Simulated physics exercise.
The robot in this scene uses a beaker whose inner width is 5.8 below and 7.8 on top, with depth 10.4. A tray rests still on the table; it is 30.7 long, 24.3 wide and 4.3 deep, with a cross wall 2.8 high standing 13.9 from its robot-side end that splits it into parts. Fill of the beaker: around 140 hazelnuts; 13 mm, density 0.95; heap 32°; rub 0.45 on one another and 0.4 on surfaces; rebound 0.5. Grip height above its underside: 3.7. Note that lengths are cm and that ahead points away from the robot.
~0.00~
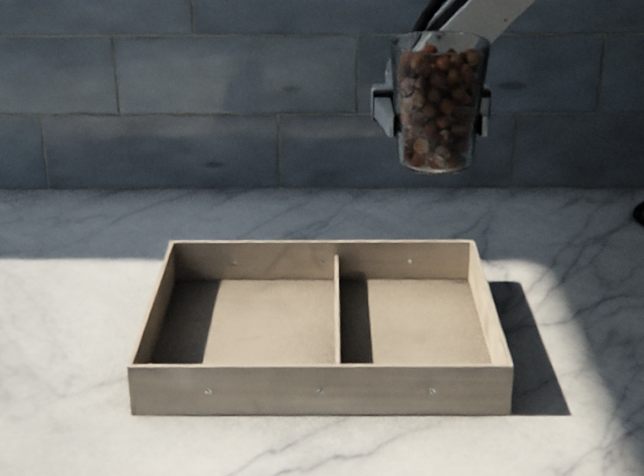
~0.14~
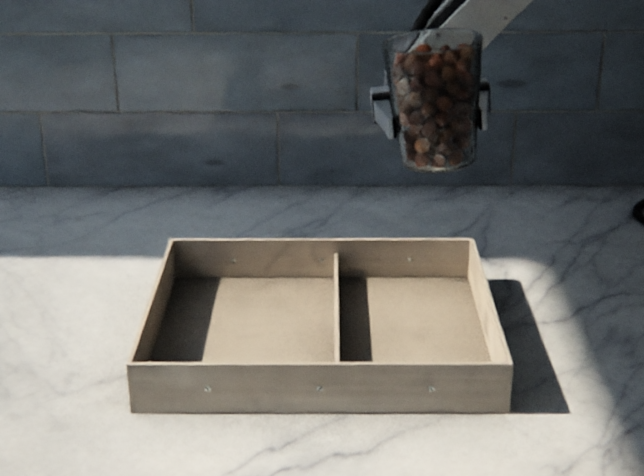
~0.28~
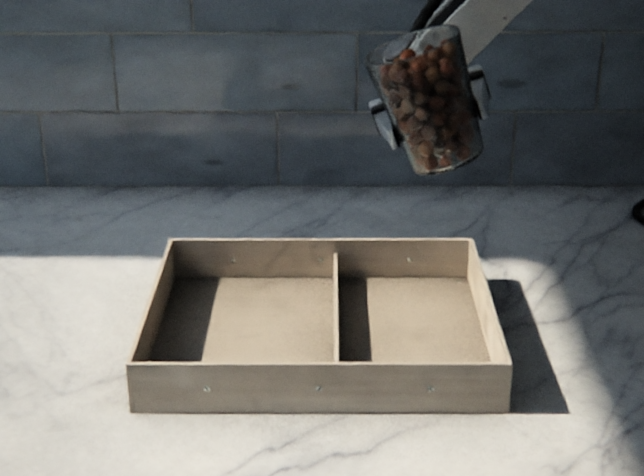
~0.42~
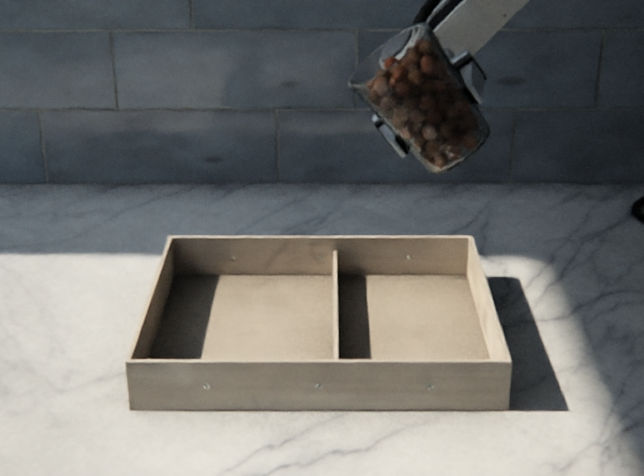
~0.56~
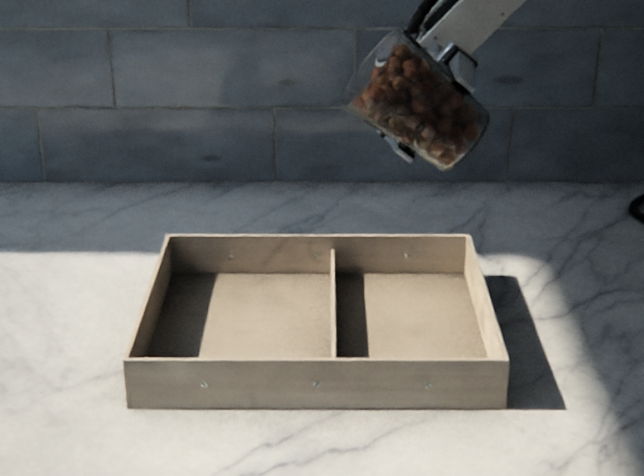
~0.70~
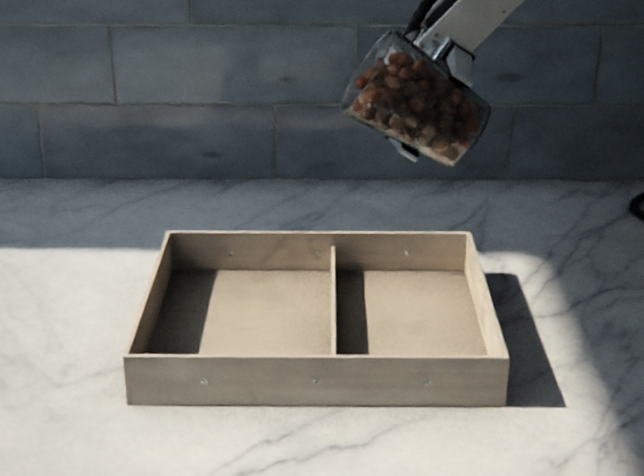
A robotic arm gradually tilts a clear beaker of hazelnuts leftward above an empty divided tray.
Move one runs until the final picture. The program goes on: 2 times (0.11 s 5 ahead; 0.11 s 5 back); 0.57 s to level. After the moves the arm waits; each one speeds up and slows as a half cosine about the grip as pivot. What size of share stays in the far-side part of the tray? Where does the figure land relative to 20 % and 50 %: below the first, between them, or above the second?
It lands between 20 and 50 %.
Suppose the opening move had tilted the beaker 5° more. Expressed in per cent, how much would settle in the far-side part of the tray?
About 45 %.
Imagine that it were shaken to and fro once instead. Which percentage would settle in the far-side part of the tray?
In that case some 25 per cent.
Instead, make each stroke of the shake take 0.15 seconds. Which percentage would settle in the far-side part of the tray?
Estimate for that case: 20 %.
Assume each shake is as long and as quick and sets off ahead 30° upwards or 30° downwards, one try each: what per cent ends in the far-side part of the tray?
Roughly 50 per cent, then 20 per cent.
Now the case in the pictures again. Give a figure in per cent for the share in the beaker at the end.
55 %.
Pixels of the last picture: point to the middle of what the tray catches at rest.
Estimated centre at around (233, 318).
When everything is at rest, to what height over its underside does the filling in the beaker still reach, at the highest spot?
Around 7.5 cm up.
After 1.10 s, tilted 57° forward, highest piece 26 above the table; 98 in the beaker, 30 in the far-side part, 2 on the table or floor, 1 in the robot-side part, 13 in flight or on a rim.
After 1.51 s, tilted 16° forward, highest piece 27 above the table; 80 in the beaker, 55 in the far-side part, 6 on the table or floor, 3 in the robot-side part.
After 1.91 s, level, highest piece 25 above the table; 80 in the beaker, 55 in the far-side part, 6 on the table or floor, 3 in the robot-side part.
After 2.96 s, level, highest piece 25 above the table; 80 in the beaker, 55 in the far-side part, 6 on the table or floor, 3 in the robot-side part.
At rest, 80 in the beaker, 55 in the far-side part, 6 on the table or floor, 3 in the robot-side part. That is 38 % in the far-side part of the tray.
